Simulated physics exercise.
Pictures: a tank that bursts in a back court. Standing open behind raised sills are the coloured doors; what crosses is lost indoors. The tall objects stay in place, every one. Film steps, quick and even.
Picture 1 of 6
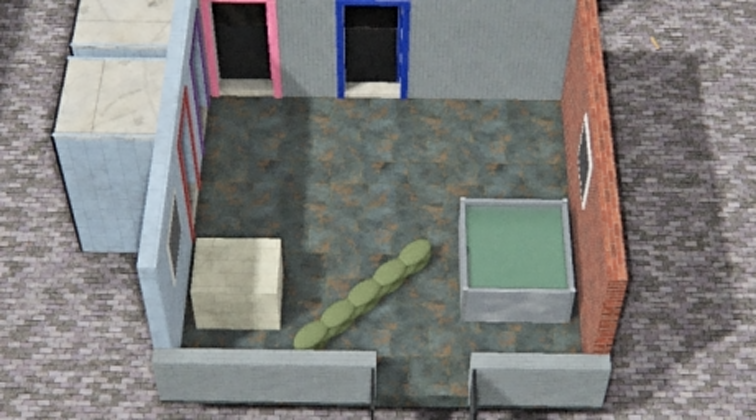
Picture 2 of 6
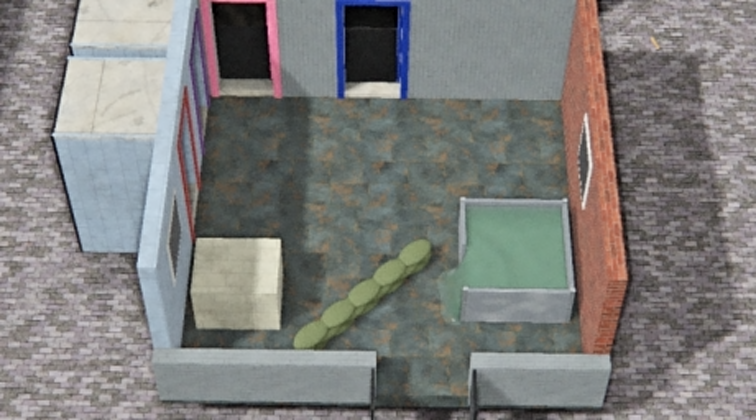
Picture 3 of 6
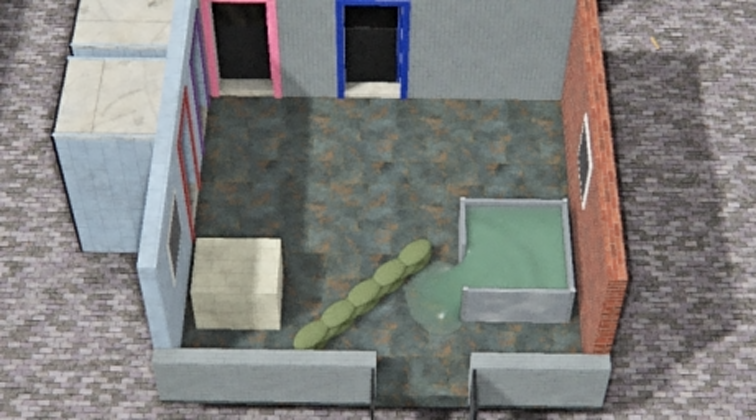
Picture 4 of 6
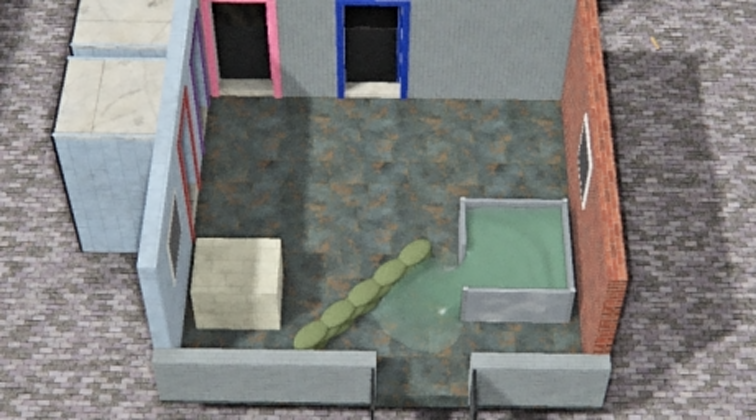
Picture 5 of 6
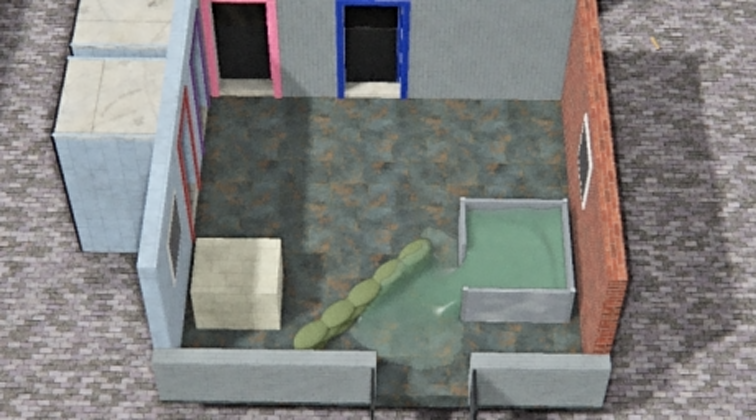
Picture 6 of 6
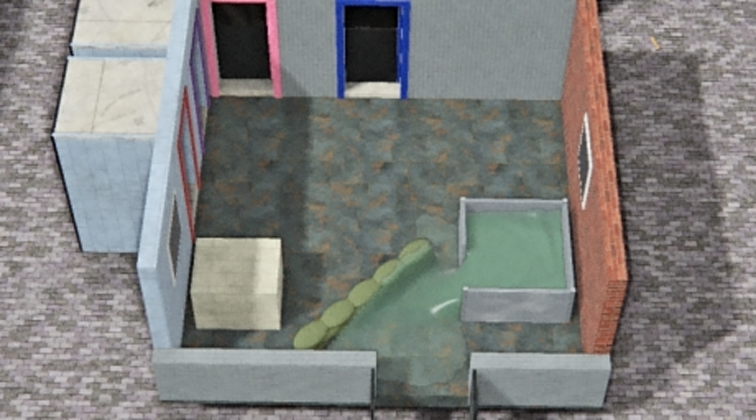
In a walled back court with pink and blue doorframes, a water tank at right stands whole, then its left side opens and greenish water pours out, spreading left and frontward across the dark floor along a diagonal green barrier.
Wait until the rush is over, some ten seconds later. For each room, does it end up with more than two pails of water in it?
In order: The blue door swallows an okay amount of water; the pink door swallows an okay amount of water; the red door swallows an okay amount of water; the purple door swallows an okay amount of water.
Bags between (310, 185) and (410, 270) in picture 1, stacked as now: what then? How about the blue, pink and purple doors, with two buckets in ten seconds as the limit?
Blue door falls short, pink door falls short, purple door exceeds the limit.
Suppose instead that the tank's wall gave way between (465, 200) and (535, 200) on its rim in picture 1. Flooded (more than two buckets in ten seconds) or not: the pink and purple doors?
The pink door falls short, while the purple door ends up above.
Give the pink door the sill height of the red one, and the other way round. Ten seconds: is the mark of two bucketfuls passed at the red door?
Result: Red door remains below the limit.
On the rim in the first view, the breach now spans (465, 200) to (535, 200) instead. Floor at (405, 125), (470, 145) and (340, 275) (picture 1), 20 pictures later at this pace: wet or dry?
Following the listed order, the three come out reached by the spill, reached by the spill and not reached.
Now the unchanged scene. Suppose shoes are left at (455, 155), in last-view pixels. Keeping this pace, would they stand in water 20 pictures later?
I'd say drenched there.
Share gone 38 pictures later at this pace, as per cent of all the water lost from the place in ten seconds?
Share gone by then: About 75 %.
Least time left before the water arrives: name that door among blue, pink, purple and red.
My answer: The red-painted one.
A moment on, water covers 15 % of the floor; the blue door not reached, the pink door not reached, the red door not reached, the purple door not reached.
Next, water covers 25 % of the floor; the blue door not reached, the pink door not reached, the red door not reached, the purple door not reached.
Then, water covers 30 % of the floor; the blue door wet at the sill, nothing in, the pink door not reached, the red door wet at the sill, nothing in, the purple door wet at the sill, nothing in.
Later, water covers 60 % of the floor; the blue door wet at the sill, nothing in, the pink door wet at the sill, nothing in, the red door wet at the sill, nothing in, the purple door wet at the sill, nothing in.
In the end, water covers 85 % of the floor; the blue door wet at the sill, nothing in, the pink door wet at the sill, nothing in, the red door wet at the sill, nothing in, the purple door wet at the sill, nothing in.
